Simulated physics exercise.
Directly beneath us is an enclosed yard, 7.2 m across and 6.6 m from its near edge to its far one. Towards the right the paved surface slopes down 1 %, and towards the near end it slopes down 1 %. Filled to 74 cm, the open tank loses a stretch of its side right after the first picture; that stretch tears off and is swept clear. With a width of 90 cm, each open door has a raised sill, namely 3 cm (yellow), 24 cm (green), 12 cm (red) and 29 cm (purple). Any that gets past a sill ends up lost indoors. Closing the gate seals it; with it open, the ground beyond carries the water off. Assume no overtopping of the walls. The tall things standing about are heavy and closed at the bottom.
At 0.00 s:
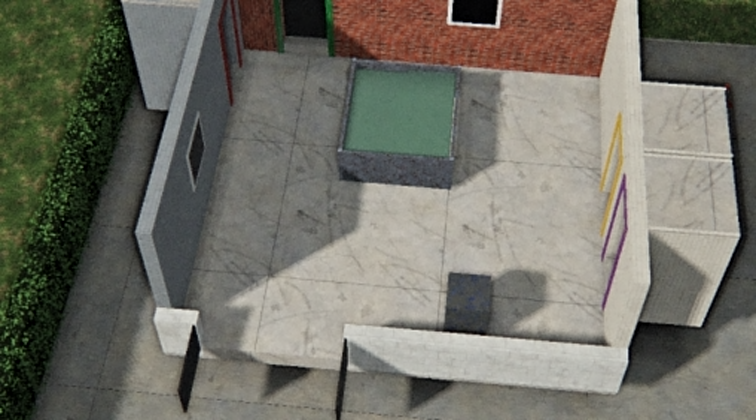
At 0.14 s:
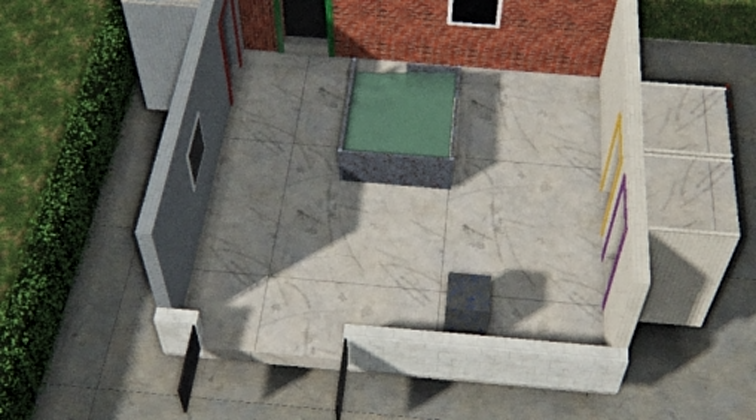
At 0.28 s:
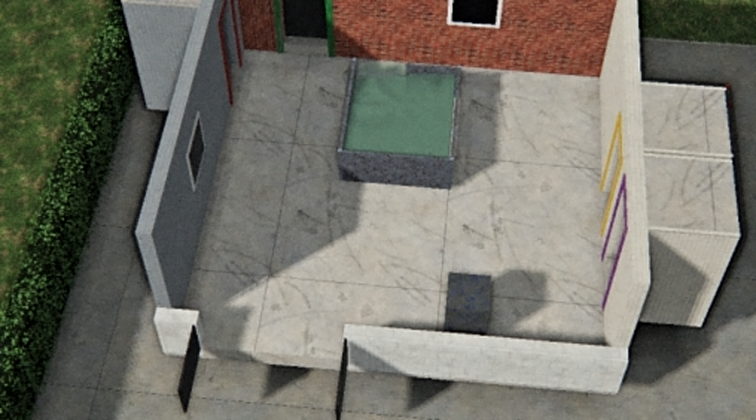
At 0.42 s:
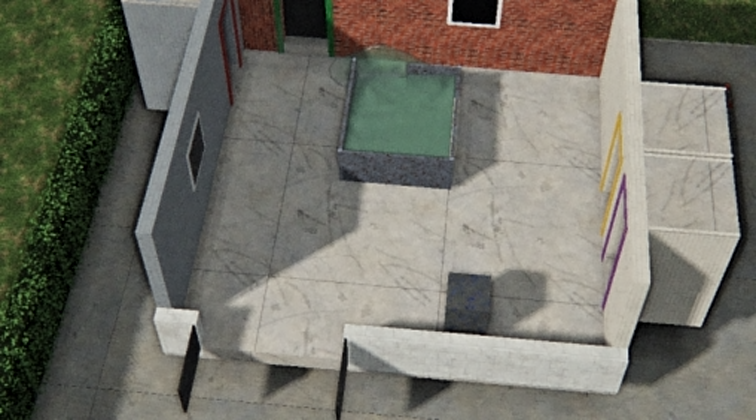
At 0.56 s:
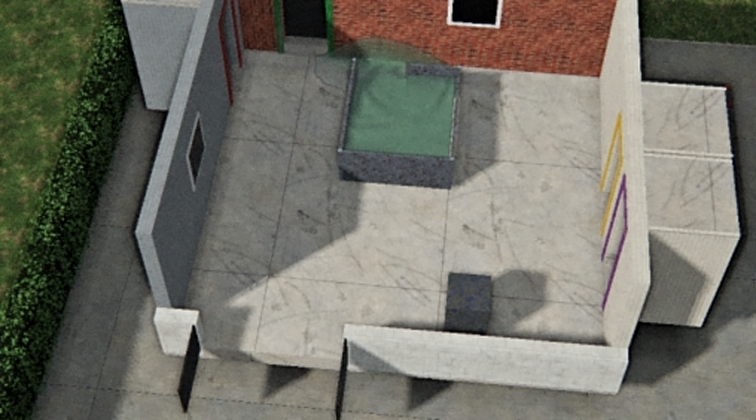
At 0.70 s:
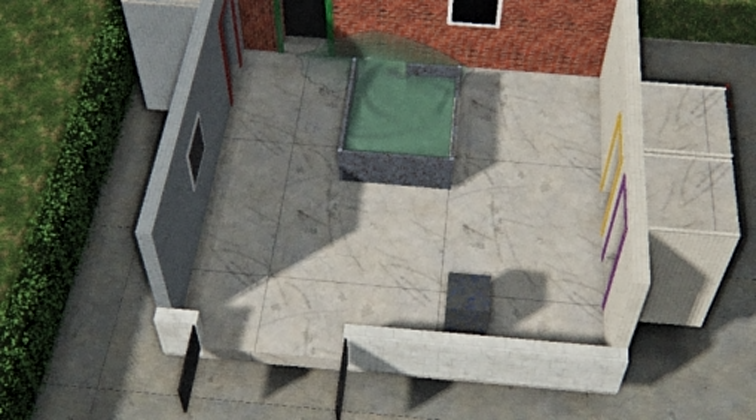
Greenish water spreads gradually from the far side of the open tank toward the brick wall.
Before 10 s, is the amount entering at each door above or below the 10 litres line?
The yellow door lets in a larger amount than the limit. The green door lets in a smaller amount than the limit. The red door lets in a larger amount than the limit. The purple door lets in a smaller amount than the limit.
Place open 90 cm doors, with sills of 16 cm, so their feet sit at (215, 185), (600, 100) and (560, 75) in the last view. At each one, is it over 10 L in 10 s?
The first one doesn't reach it, the second one exceeds it, and the third one doesn't reach it.
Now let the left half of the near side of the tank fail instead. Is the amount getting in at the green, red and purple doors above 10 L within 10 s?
For green, too little; for red, too little; for purple, too little.
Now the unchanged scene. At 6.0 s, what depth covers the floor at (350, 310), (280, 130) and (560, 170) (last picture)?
Roughly 2, 4, 7 cm.
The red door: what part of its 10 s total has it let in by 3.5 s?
Some 70 in a hundred.
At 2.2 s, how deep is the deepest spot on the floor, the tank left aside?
I'd put it at close to 47 cm.
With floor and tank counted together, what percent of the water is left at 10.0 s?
Still there: Roughly 78 %.
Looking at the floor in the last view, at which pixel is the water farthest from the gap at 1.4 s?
That lands around (567, 79) in the last picture.
After 1.4 s water covers 15 % of the floor and is deepest (58 cm) near (377, 64); yellow door not reached, green door 18 cm at the sill, 1 L in, red door 17 cm at the sill, 0 L in, purple door not reached.
After 2.2 s water covers 25 % of the floor and is deepest (47 cm) near (386, 64); yellow door not reached, green door 17 cm at the sill, 1 L in, red door 29 cm at the sill, 62 L in, purple door not reached.
After 3.5 s water covers 40 % of the floor and is deepest (34 cm) near (386, 64); yellow door 6 cm at the sill, 1 L in, green door 12 cm at the sill, 1 L in, red door 23 cm at the sill, 162 L in, purple door 1 cm at the sill, 0 L in.
After 6.0 s water covers 85 % of the floor and is deepest (21 cm) near (386, 64); yellow door 6 cm at the sill, 16 L in, green door 8 cm at the sill, 1 L in, red door 15 cm at the sill, 222 L in, purple door 5 cm at the sill, 0 L in.
After 10.0 s water covers 90 % of the floor and is deepest (12 cm) near (598, 371); yellow door 4 cm at the sill, 27 L in, green door 4 cm at the sill, 1 L in, red door 7 cm at the sill, 227 L in, purple door 7 cm at the sill, 0 L in.
